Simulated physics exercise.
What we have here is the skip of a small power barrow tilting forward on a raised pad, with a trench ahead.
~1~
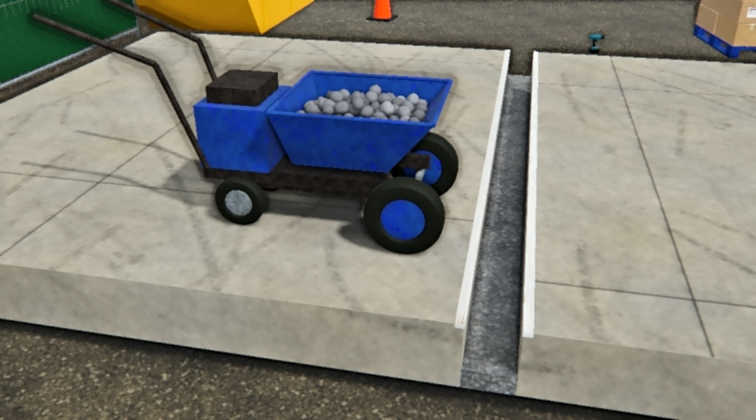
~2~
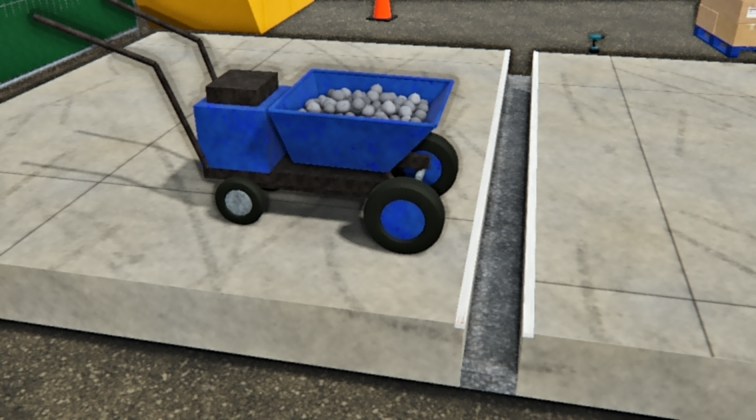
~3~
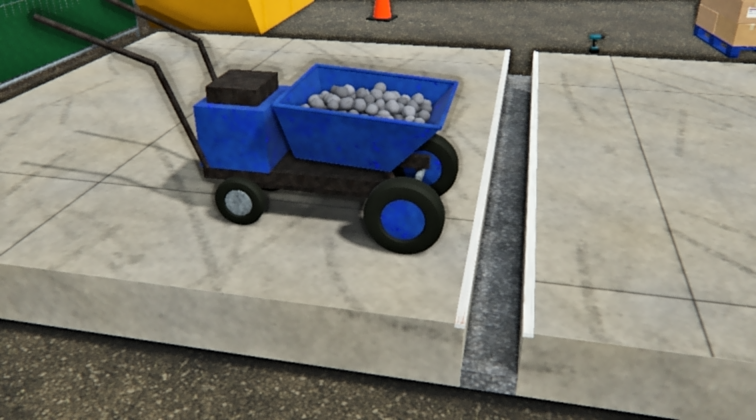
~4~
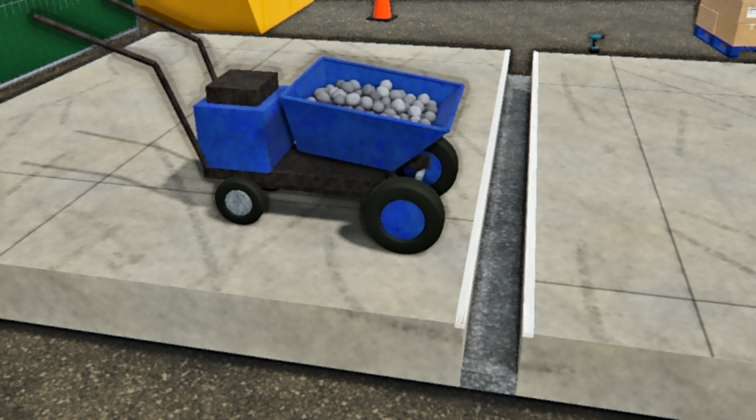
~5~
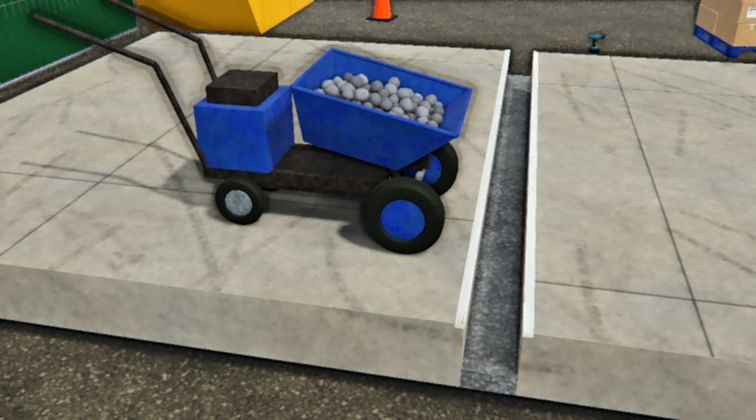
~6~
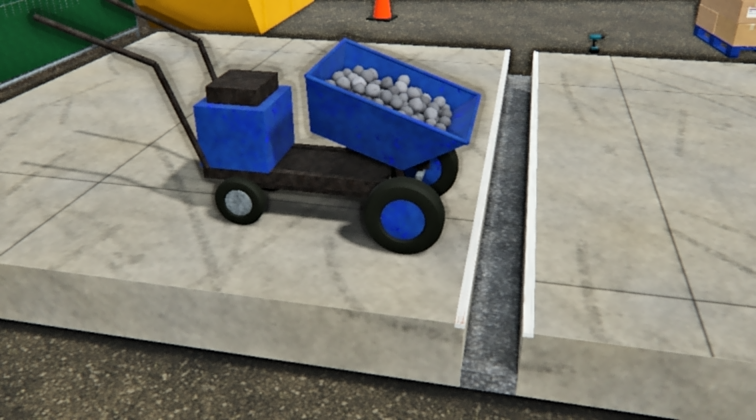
The blue skip of a small barrow, loaded with grey cobbles, tilts forward to the right.
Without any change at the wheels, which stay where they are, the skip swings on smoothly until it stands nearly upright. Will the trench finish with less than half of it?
Yes, less than half.
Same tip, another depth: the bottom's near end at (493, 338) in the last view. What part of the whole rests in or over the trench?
Estimate: Approx. 20 in a hundred.
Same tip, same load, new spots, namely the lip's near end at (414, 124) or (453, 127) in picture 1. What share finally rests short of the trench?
0 and 0 percent, in that order.
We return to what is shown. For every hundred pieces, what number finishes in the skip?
I'd say close to 0 percent.
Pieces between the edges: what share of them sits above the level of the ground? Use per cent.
0 %, roughly.
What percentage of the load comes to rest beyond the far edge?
Roughly 80 in a hundred.
Just after the last frame, skip tipped steeply; every one in the skip.
A moment on, skip tipped right over; almost all in the skip; just a few in or heaped over the trench; just a few beyond it; just a few falling.
Further on, skip tipped right over; roughly a quarter in the skip; about a tenth in or heaped over the trench; roughly two thirds beyond it.
When it is over, skip tipped right over; roughly a quarter in or heaped over the trench; the larger part beyond it.
